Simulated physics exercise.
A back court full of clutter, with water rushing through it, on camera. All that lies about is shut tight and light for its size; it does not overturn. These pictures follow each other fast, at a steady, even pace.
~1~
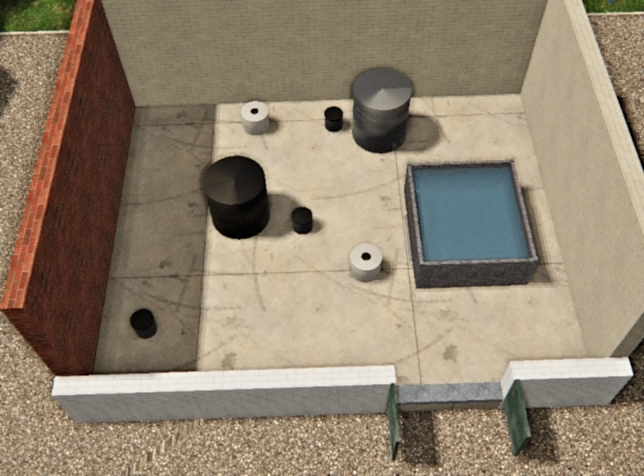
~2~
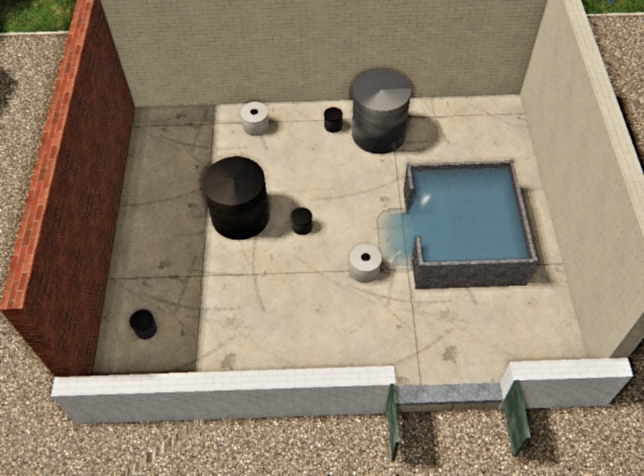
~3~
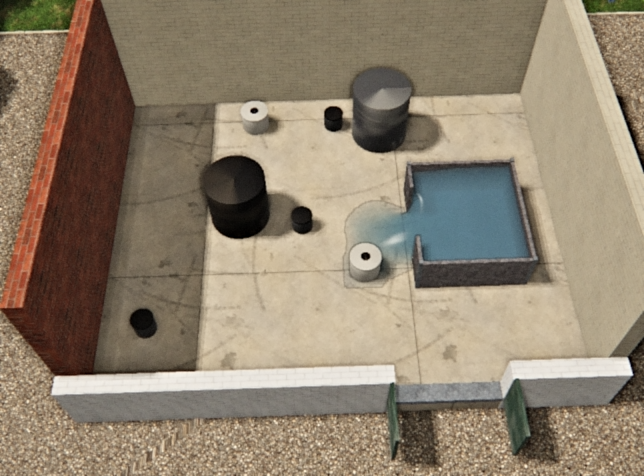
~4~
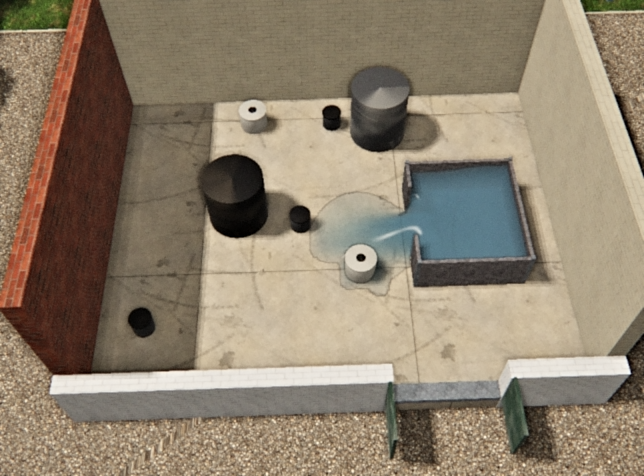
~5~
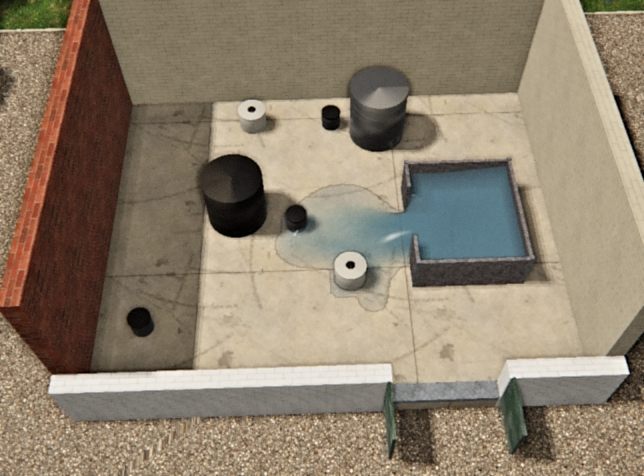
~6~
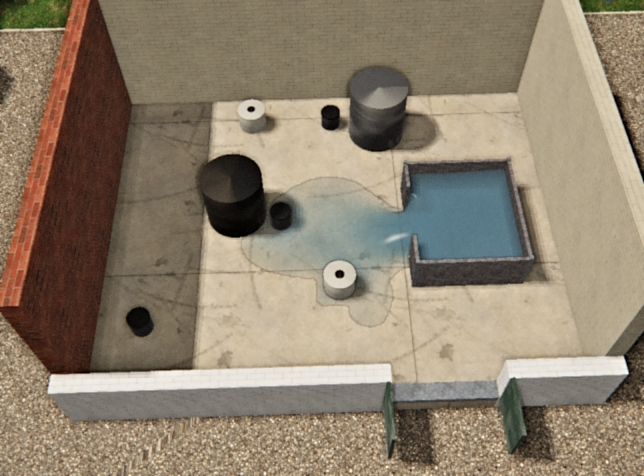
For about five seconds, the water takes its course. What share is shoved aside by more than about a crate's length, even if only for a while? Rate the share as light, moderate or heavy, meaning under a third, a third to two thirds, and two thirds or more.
Heavy.
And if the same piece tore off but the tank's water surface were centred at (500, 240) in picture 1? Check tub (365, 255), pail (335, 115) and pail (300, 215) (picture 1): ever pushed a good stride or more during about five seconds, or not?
First displaced far, then never went far, then displaced far.
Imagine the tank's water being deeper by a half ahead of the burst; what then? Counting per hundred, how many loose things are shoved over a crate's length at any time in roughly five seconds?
I'd put it near 80 percent.
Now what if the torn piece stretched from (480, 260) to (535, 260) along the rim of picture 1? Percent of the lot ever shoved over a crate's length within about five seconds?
About 0 per cent.
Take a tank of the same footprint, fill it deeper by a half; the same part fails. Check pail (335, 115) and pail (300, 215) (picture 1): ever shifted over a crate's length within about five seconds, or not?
Going one by one: Within that distance, beyond that distance, in that order.
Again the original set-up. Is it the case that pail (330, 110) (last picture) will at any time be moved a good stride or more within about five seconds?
Short answer: Shy of that.
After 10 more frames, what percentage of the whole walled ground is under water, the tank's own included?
That works out to about 60 in a hundred.
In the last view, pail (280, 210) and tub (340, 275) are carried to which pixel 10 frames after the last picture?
(251, 241) and (244, 358).
A moment on, 1 of 5 are well off their spots; 1 afloat.
Next, 2 of 5 are well off their spots; 1 afloat.
Later, 3 of 5 are well off their spots; 4 afloat.
In the end, 4 of 5 are well off their spots, and 4 have been at some point; 3 afloat.
